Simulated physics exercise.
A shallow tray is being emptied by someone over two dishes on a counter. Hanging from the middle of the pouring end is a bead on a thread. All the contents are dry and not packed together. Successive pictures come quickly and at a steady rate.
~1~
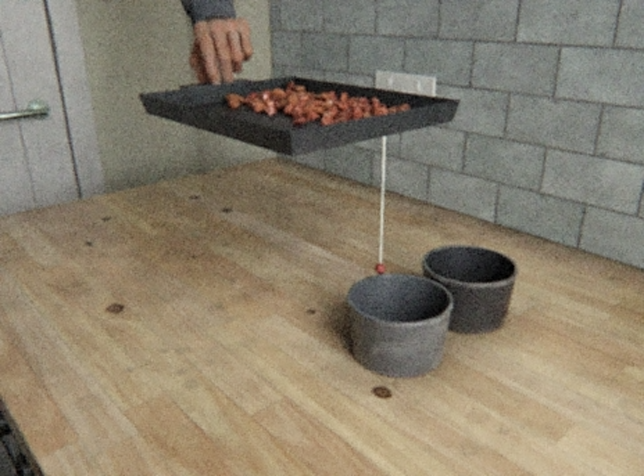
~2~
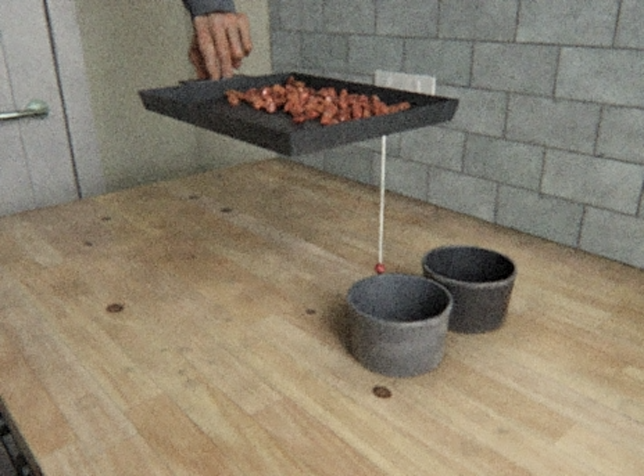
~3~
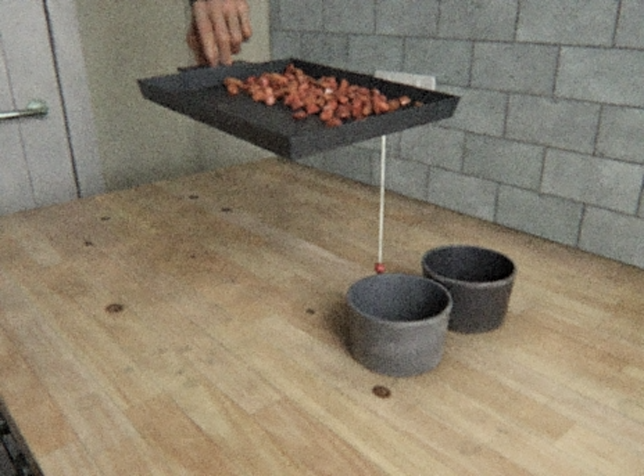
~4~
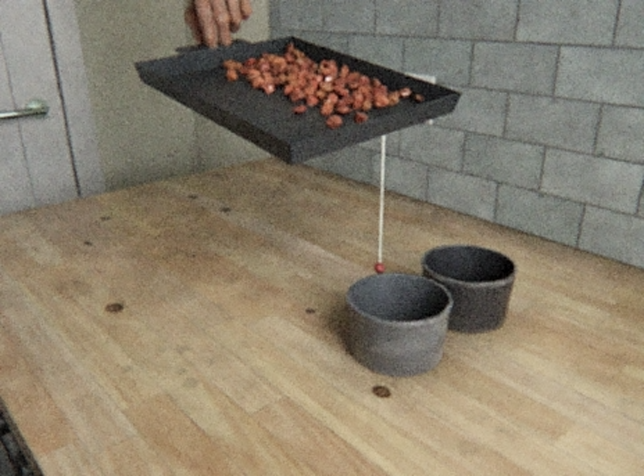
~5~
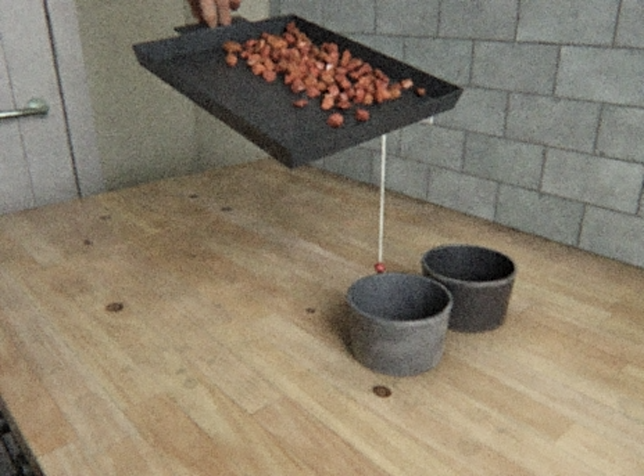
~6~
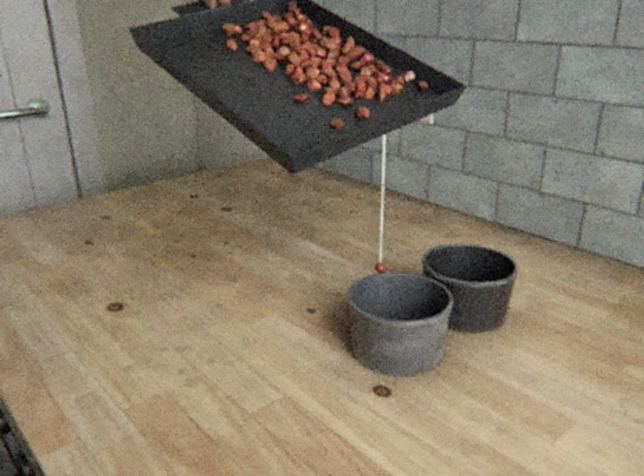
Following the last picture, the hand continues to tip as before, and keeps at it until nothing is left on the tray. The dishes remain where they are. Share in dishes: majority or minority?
I expect the dishes to end up with a lesser share of the load.
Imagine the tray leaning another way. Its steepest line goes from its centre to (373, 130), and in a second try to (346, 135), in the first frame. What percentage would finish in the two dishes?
Roughly 60 per cent, and 30 per cent.
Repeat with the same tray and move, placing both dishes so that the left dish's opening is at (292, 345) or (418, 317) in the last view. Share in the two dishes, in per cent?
Trial 1: 50 percent; trial 2: 20 percent.
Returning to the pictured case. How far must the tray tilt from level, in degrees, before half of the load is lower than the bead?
Around 90°, give or take.
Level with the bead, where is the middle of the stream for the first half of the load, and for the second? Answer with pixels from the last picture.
At (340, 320) for the first part, then at (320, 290) for the others.
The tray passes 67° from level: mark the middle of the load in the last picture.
Near the pixel (334, 136).
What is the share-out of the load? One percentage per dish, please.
10 per cent goes to the left dish and 0 per cent to the right dish.
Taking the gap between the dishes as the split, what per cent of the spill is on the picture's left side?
Around 90 per cent, give or take.
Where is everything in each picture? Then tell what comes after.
In the first frame, corners of the pouring end (291, 130) and (453, 100), level; middle of the load (310, 104), bits of crushed brick; left dish (438, 339); right dish (506, 300); bead on its thread (380, 269).
In the second frame, corners of the pouring end (291, 131) and (453, 99), level; middle of the load (310, 101).
In the third frame, corners of the pouring end (291, 135) and (454, 96), tipped barely, lowest at the left corner; middle of the load (310, 92).
In the fourth frame, corners of the pouring end (292, 141) and (455, 92), tipped a little, lowest at the left corner; middle of the load (310, 79).
In the fifth frame, corners of the pouring end (293, 147) and (457, 88), tipped clearly, lowest at the left corner; middle of the load (311, 66).
In the sixth frame, corners of the pouring end (293, 153) and (460, 85), tipped clearly, lowest at the left corner; middle of the load (312, 54); left dish (438, 338); right dish (506, 299).
Just after the last frame, tray tipped steeply; the larger part on the tray; about a tenth in the air.
A moment on, tray tipped past a quarter turn; about a tenth on the tray; about a tenth in the left dish; roughly two thirds outside both; about a tenth in the air.
Further on, tray tipped past a quarter turn; about a tenth in the left dish; almost all outside both.
When it is over, tray tipped past a quarter turn; about a tenth in the left dish; not one in the right dish; almost all outside both.
